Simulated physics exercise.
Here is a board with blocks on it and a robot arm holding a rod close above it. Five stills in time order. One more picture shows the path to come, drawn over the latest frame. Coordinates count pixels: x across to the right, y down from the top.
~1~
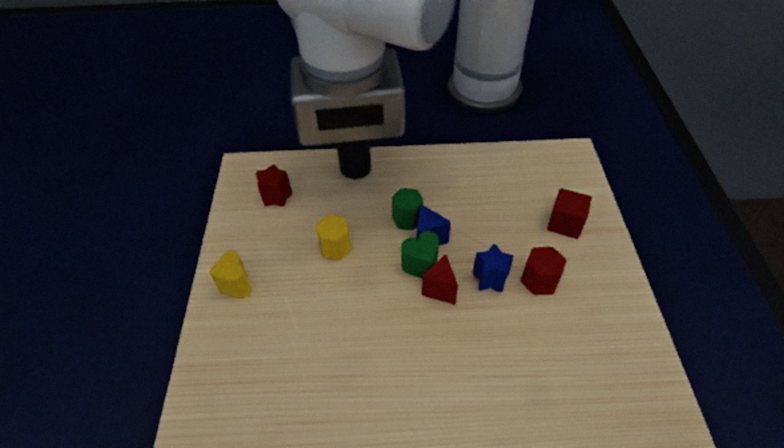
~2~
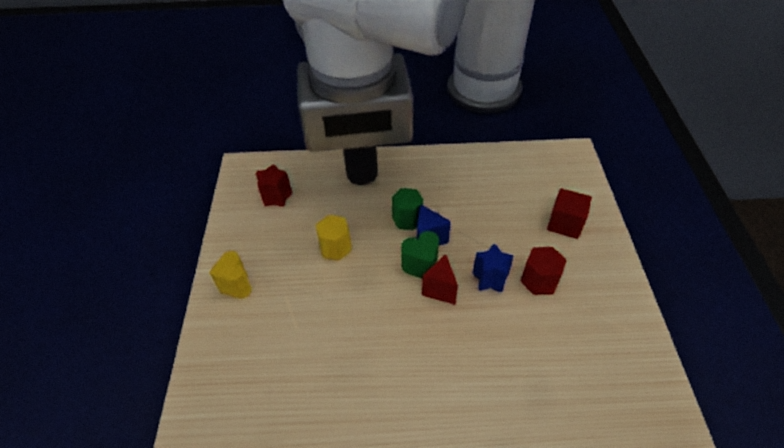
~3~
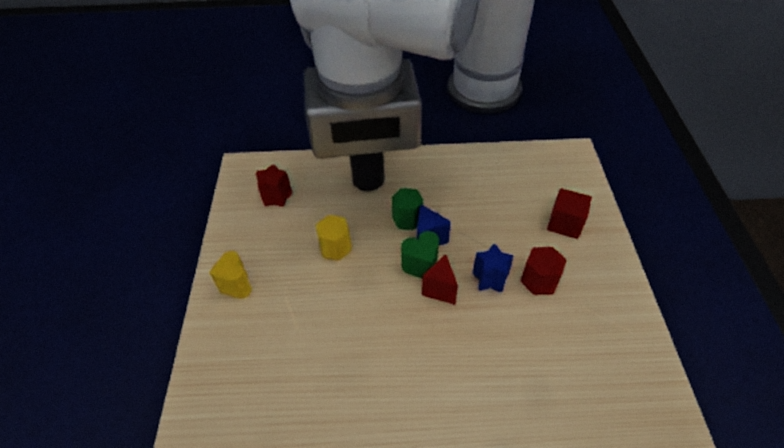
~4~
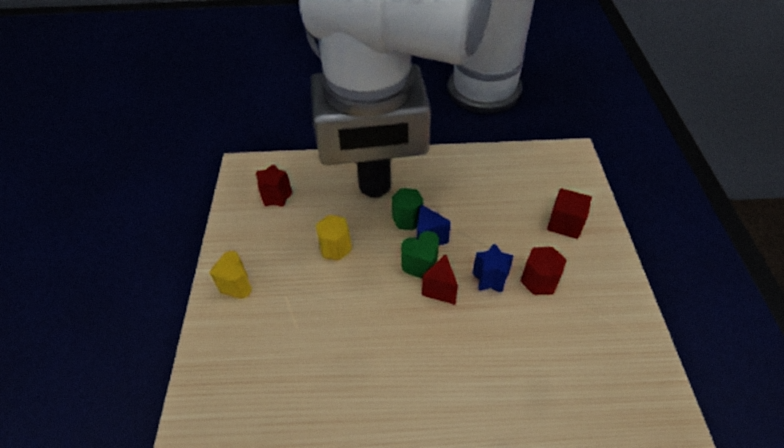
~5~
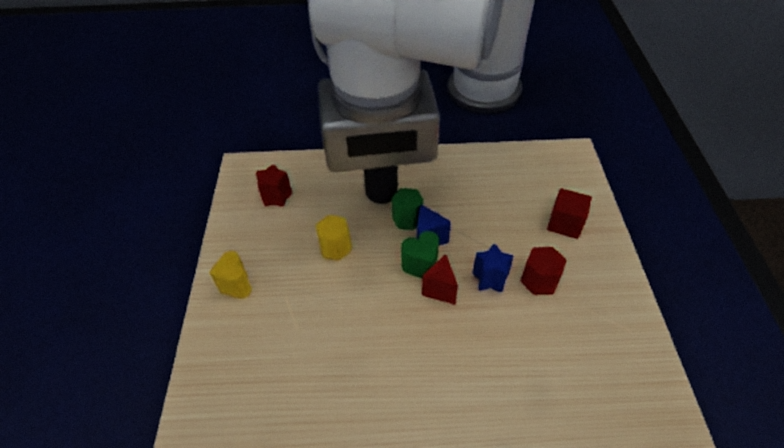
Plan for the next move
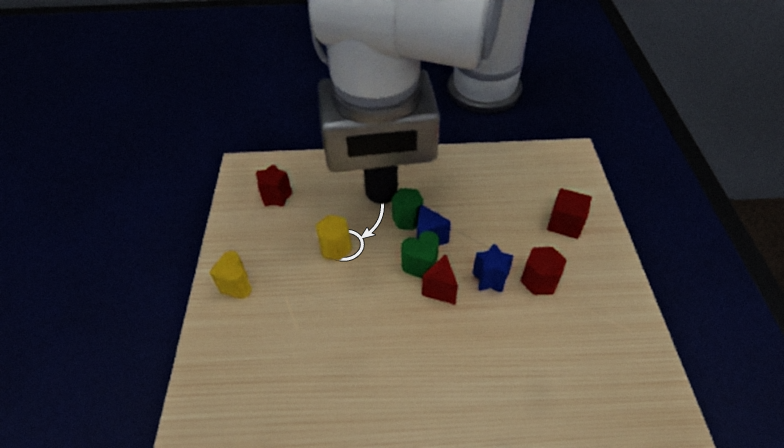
A white and grey robot arm with a short black rod reaches over the far edge of a pale wooden board, seen from above at an angle by a still camera. Red, yellow, green and blue blocks sit on the board, yellow ones toward the left, a green and blue cluster near the middle, red ones at both sides. The rod glides slightly right and nearer, drawing close to the green six-sided block, while every block stays still.
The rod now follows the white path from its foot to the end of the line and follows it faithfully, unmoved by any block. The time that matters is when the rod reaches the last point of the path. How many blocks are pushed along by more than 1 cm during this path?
I expect one block to move.
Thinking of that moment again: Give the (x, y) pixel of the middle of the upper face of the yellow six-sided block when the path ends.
The middle of its top is at (310, 237).
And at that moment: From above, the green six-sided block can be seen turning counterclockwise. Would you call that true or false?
Verdict: True.
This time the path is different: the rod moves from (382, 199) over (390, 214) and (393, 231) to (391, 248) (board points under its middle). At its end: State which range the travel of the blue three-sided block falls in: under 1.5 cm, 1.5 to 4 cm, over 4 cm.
From 1.5 to 4 cm.
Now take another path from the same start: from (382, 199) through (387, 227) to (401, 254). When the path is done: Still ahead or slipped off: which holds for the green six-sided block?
Gone from the front.
Path on the board, from (382, 199) via (380, 218) and (367, 234), ending at (345, 245).
The first path, step by step. Halfway along, rod (375, 219); green six-sided block (410, 201), turned 25° anticlockwise.
At the end, rod (344, 238); yellow six-sided block (310, 237); green six-sided block (410, 201), turned 25° anticlockwise; blue three-sided block in place.
